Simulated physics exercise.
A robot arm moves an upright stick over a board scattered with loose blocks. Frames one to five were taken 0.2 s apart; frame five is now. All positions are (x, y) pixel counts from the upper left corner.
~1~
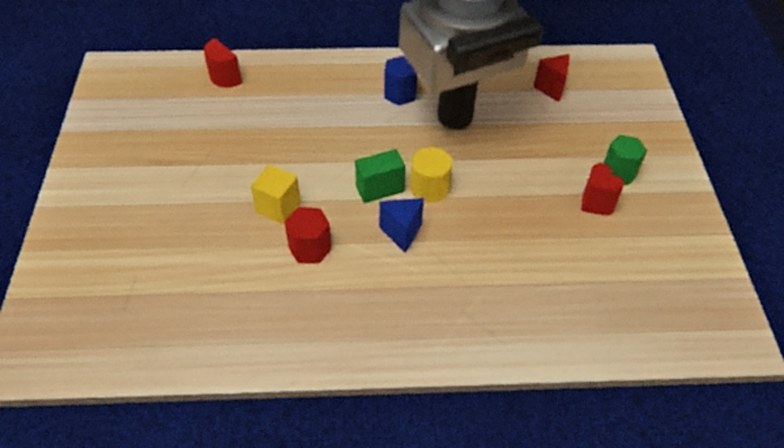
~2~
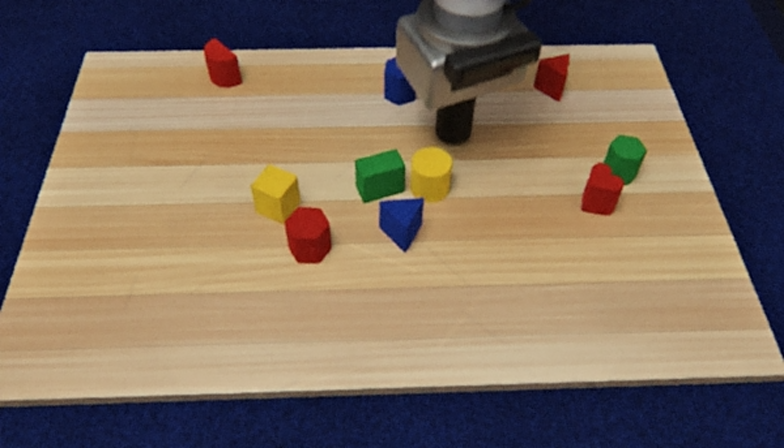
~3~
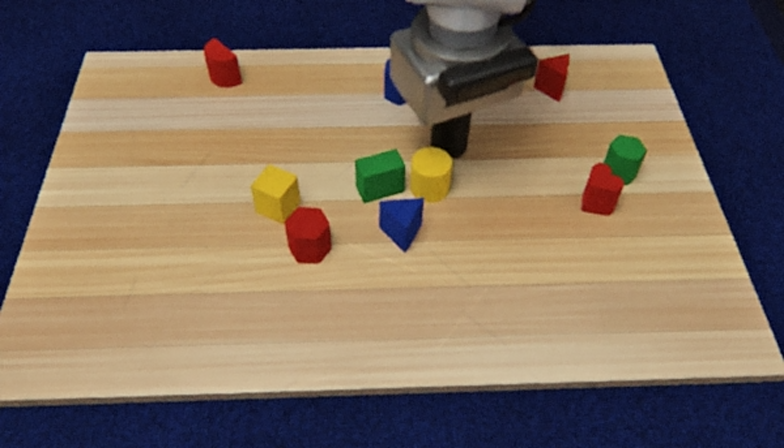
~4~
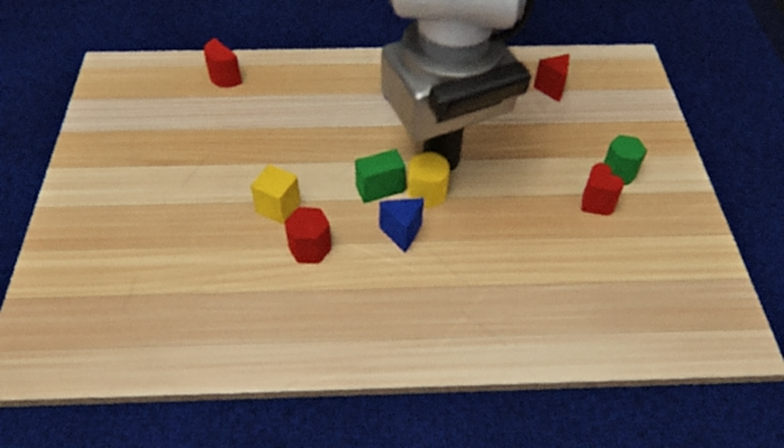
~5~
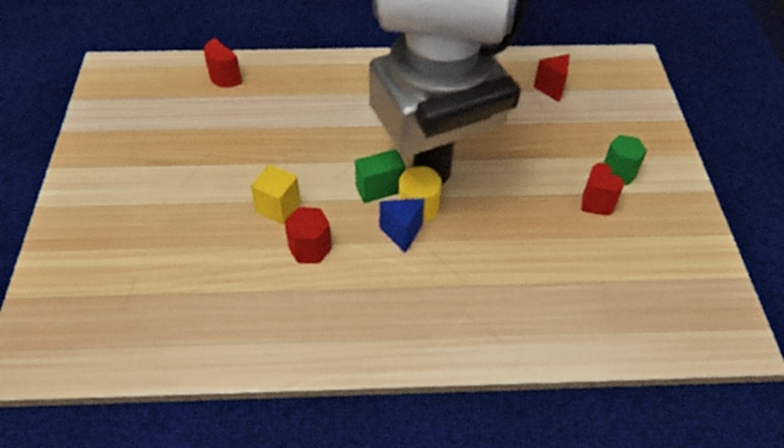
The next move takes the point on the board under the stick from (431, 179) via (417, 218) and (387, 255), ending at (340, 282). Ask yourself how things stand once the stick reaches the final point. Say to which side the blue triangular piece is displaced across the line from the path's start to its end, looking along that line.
Its shift is leftward.
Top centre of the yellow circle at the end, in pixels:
Most likely (373, 284).
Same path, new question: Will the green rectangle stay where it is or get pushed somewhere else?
That block is not shifted.
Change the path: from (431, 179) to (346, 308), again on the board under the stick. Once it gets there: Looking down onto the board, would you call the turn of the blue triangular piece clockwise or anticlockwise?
Clockwise rotation.
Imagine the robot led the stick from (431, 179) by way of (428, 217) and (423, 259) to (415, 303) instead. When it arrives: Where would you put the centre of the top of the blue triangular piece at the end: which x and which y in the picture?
At (344, 263).
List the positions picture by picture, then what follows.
The first frame shows stick tip at (455, 117); block tops, green rectangle at (380, 162); blue triangular piece at (403, 208); yellow circle at (432, 161).
The second frame shows stick at (453, 131); blocks unchanged.
The third frame shows stick at (449, 146); blocks unchanged.
The fourth frame shows stick at (441, 160); yellow circle at (429, 166).
The fifth frame shows stick at (432, 173); green rectangle at (380, 162); blue triangular piece at (403, 209); yellow circle at (421, 181).
On the path given first. One third of the way, stick at (417, 212); blue triangular piece at (385, 247), turned 45° clockwise; yellow circle at (406, 224).
Two thirds of the way, stick at (387, 249); blue triangular piece at (359, 291), turned 50° clockwise; yellow circle at (381, 265).
At the end, stick at (340, 276); green rectangle in place; blue triangular piece at (349, 309), turned 50° clockwise; yellow circle at (373, 284).
